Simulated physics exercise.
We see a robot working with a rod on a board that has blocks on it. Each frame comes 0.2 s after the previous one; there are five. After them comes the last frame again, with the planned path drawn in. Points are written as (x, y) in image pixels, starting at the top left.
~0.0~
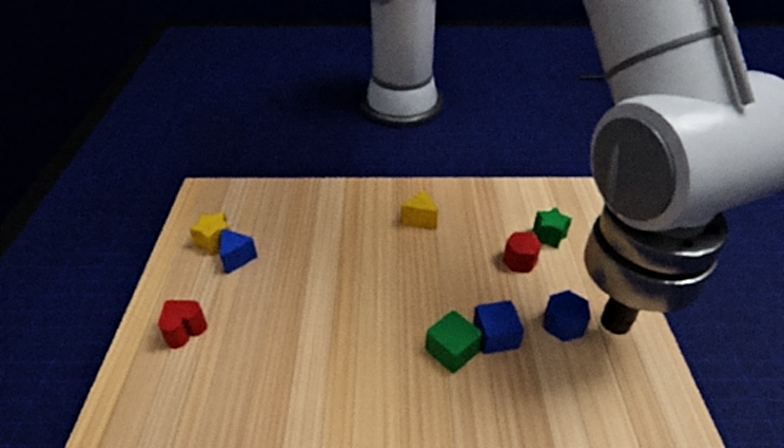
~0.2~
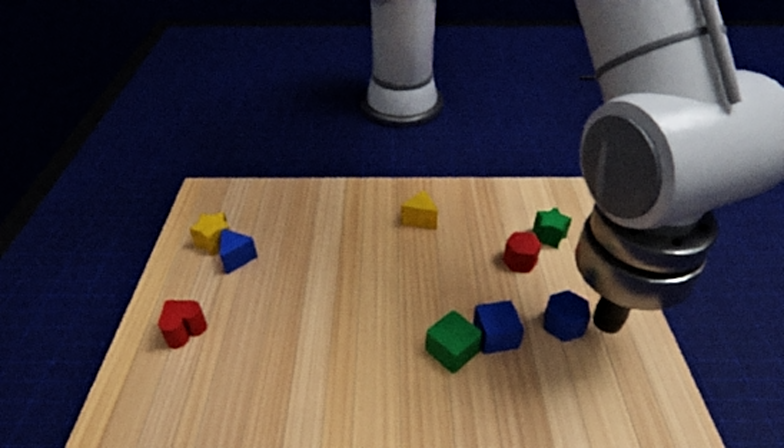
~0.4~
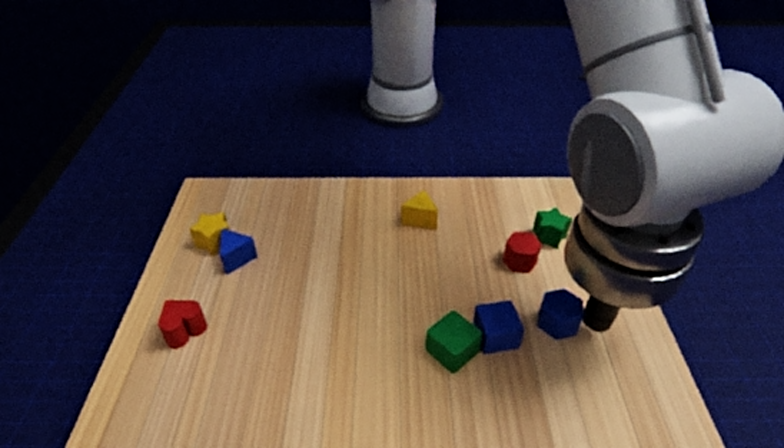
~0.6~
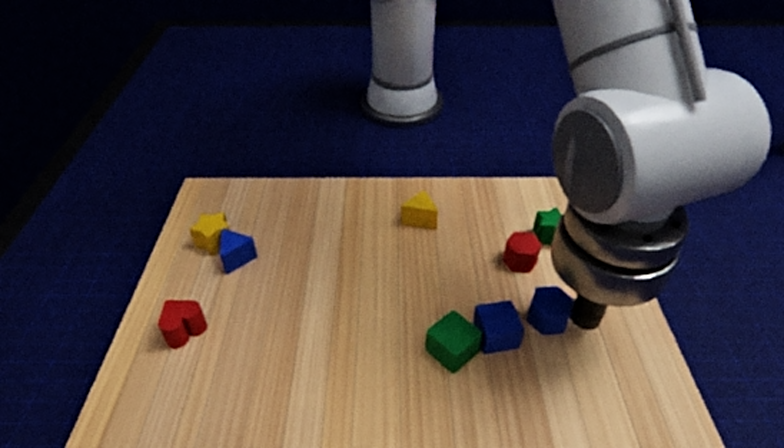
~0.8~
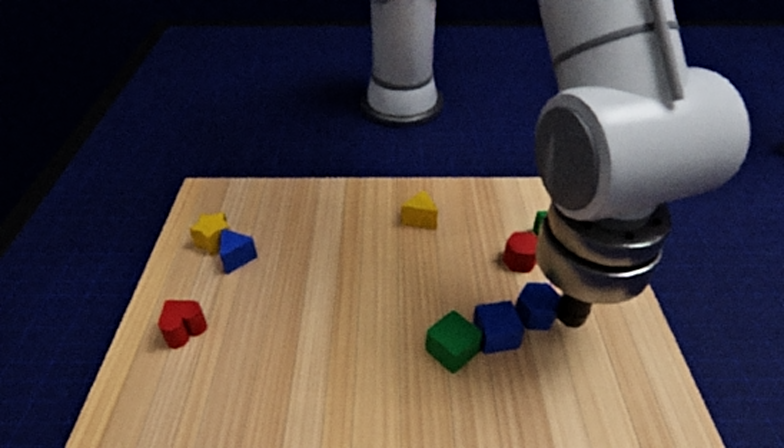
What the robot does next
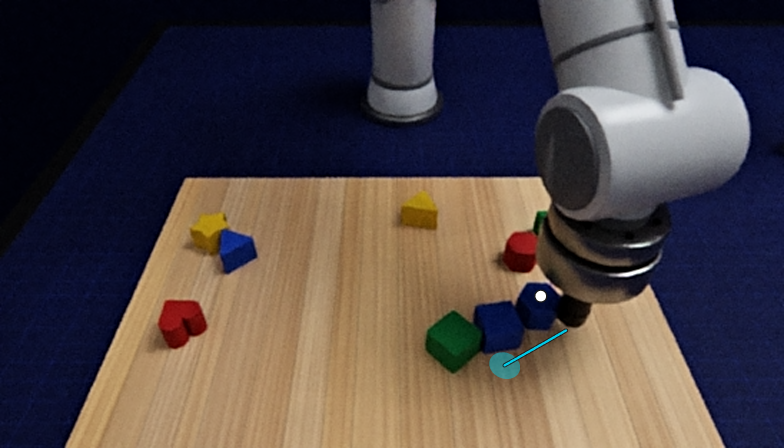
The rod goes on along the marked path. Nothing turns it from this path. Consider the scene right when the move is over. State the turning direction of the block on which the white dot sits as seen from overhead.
It spins with the clock.
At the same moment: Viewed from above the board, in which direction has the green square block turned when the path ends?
In a top view, it turns counterclockwise.
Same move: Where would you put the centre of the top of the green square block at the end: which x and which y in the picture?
Its top middle is near (433, 328).
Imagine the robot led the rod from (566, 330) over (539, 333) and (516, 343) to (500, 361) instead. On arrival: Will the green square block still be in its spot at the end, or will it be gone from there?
It does get moved.
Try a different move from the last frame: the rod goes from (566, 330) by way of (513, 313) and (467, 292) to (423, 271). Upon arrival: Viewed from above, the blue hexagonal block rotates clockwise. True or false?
True
The drawn path runs in a line from (566, 330) to (505, 365); the dot is on the blue hexagonal block.
What follows on the original path. Halfway along, rod (540, 335); blue hexagonal block (533, 297), turned 25° clockwise.
At the end, rod (508, 352); green square block (433, 328), turned 20° anticlockwise; blue square block (485, 321), turned 55° clockwise; blue hexagonal block (533, 297), turned 25° clockwise.
